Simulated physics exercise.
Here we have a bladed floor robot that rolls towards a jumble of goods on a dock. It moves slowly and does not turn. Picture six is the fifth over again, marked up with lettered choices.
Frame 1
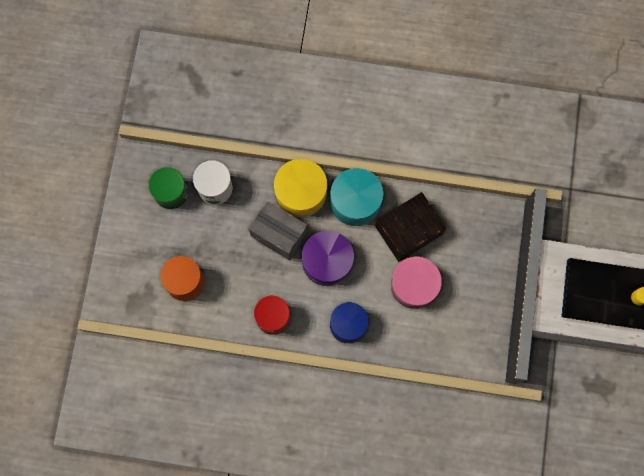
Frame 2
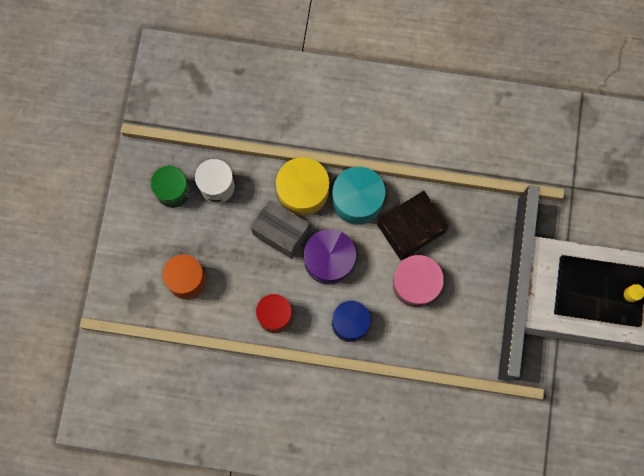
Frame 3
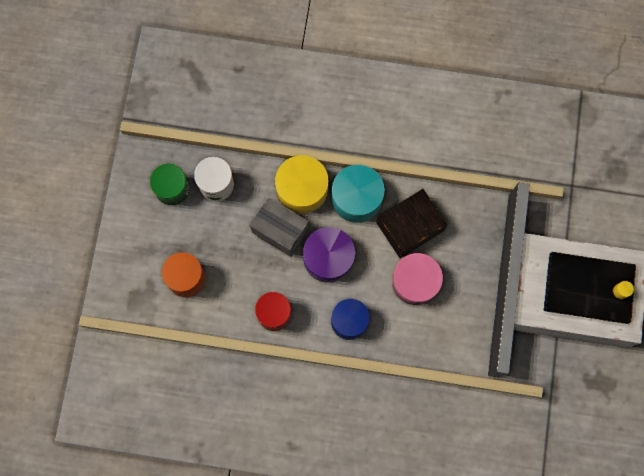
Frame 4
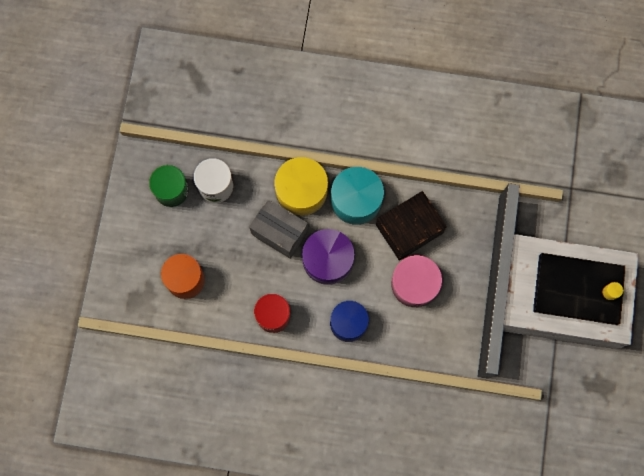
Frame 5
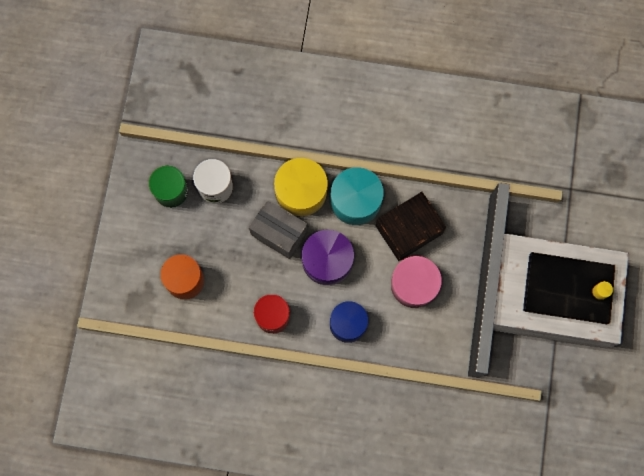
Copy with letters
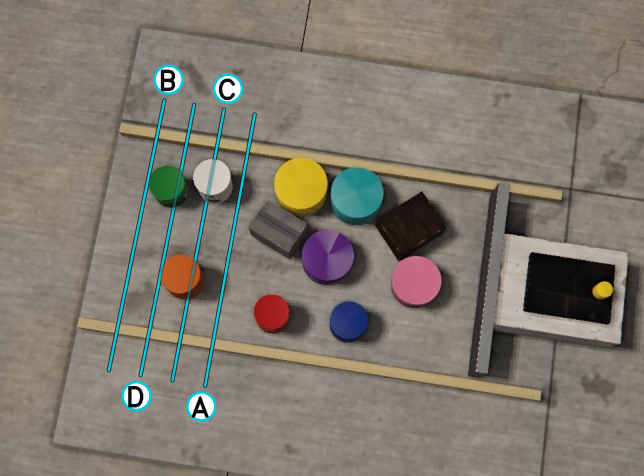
A bladed floor robot rolled slowly left between two pale strips on a grey dock, closing a little of the gap to a jumble of colourful canisters, pails and boxy goods, which stayed still.
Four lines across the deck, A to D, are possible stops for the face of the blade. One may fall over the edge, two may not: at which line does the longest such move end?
Up to line A.
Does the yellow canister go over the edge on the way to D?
By then, yes.
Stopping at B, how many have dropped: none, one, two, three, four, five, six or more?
In all, six or more.
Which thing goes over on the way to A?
It is the green pail.
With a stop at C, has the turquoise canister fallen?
No.
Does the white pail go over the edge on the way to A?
By then, no.
On the marked copy, A at (231, 246); B at (137, 231); C at (199, 241); D at (168, 236).
Following A. Soon after the start, robot (468, 272); turquoise canister (336, 189); yellow canister (284, 182).
Later, robot (374, 257); green pail (155, 189); white pail (190, 180).
In the end, robot (301, 246); green pail over the edge; white pail (121, 166); one fallen.
As for the rest, B drops seven; C drops two; D drops five.
